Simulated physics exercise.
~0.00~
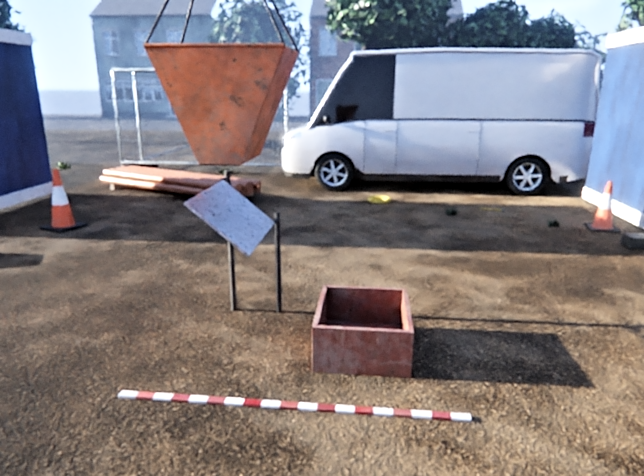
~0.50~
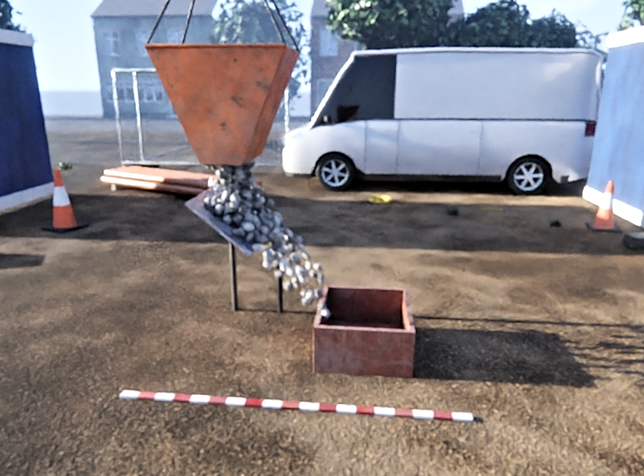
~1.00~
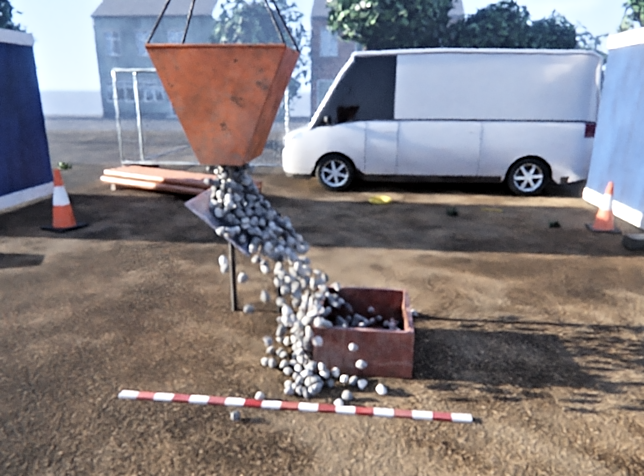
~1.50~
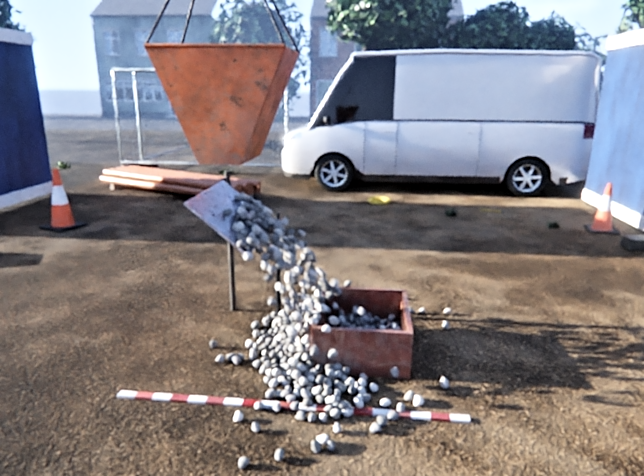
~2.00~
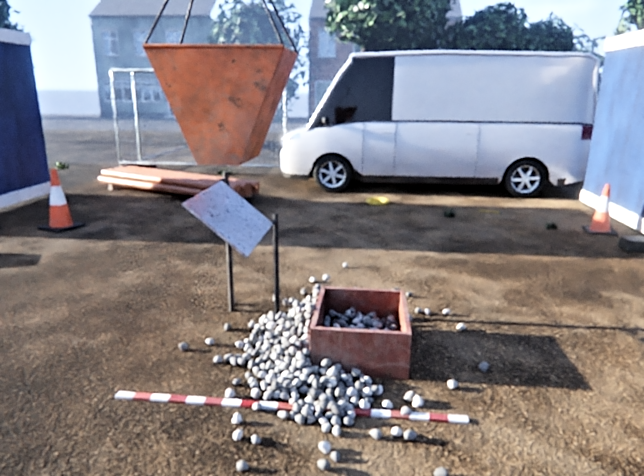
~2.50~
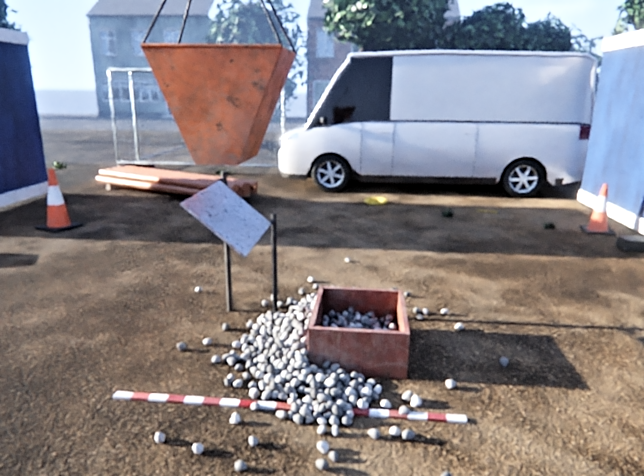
A sunlit dirt yard is seen from the front and slightly above, with a white van, houses and trees behind, and blue-sided structures and orange cones at either side. An orange hopper hangs above a tilted grey plate on dark posts, with an open reddish bin to the right and a red-and-white staff in front. Grey cobbles pour from the hopper, slide down the plate and tumble rightward. Some drop into the bin, but many pile up against its left side and spill over the staff. The flow stops, leaving the bin partly filled and stones scattered around it.
